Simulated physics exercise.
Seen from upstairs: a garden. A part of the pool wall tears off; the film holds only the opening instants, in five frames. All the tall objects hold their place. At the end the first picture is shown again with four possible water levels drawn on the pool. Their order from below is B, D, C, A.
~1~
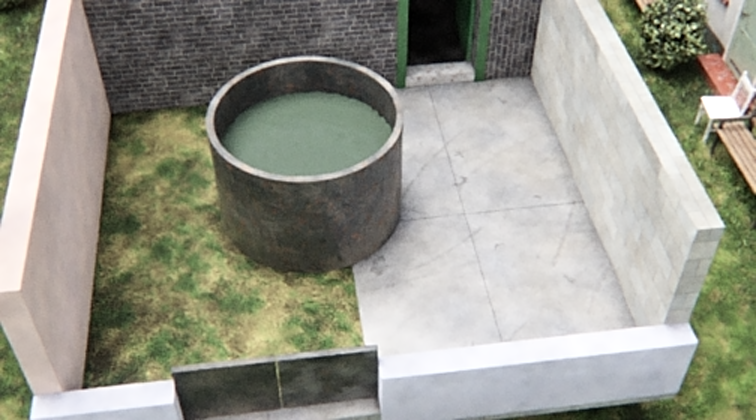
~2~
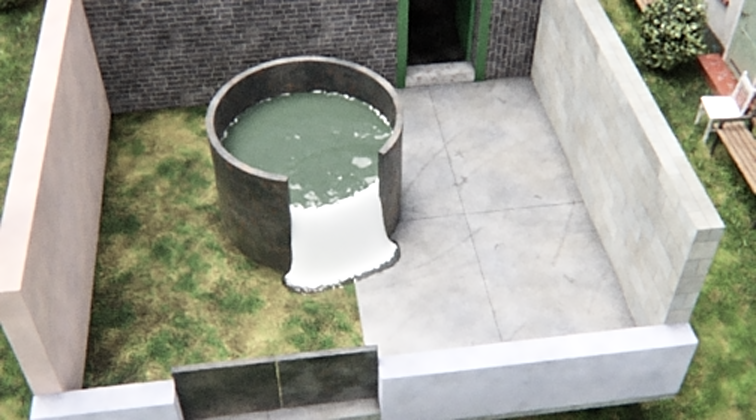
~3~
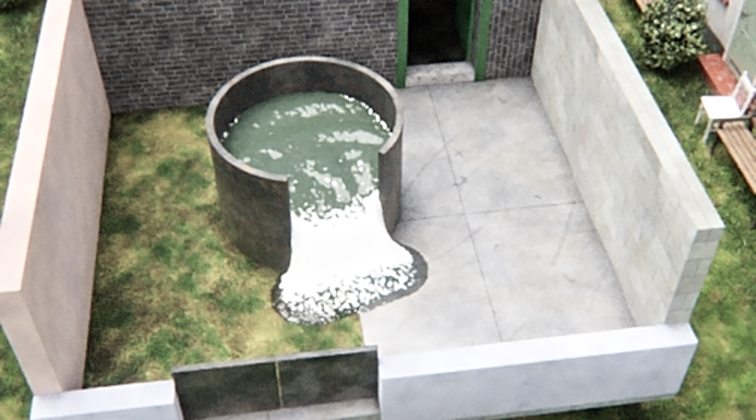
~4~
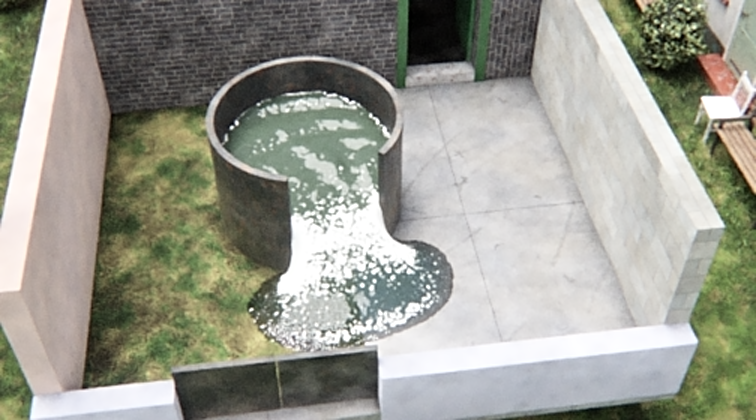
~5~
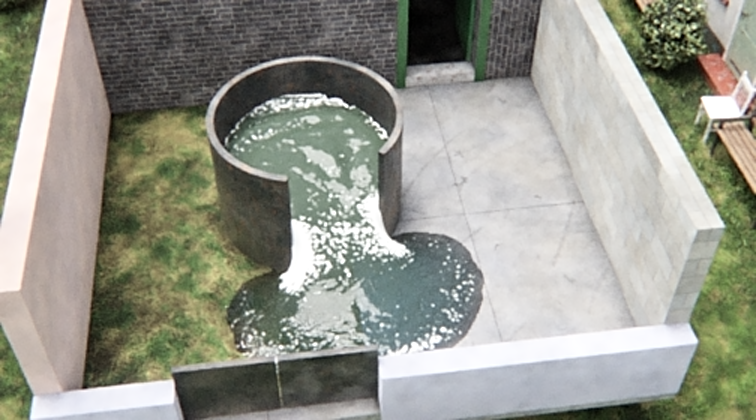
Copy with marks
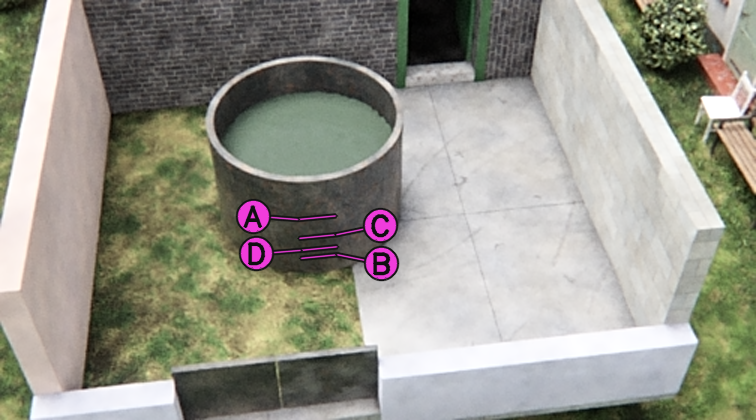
Green water pouring through a gap in a round dark tank, foaming, then spreading over grass and paving in a walled yard.
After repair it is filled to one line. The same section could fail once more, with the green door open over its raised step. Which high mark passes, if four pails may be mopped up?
Choose A.
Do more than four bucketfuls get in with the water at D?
No.
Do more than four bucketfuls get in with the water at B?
No, that is safe.
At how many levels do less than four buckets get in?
All of the four.
In magenta, A at (316, 217); B at (319, 256); C at (318, 236); D at (318, 248); from the bottom up B, D, C, A.
With A, a splash gets over, under a bucket.
With B, nothing gets over.
With C, nothing gets over.
With D, nothing gets over.
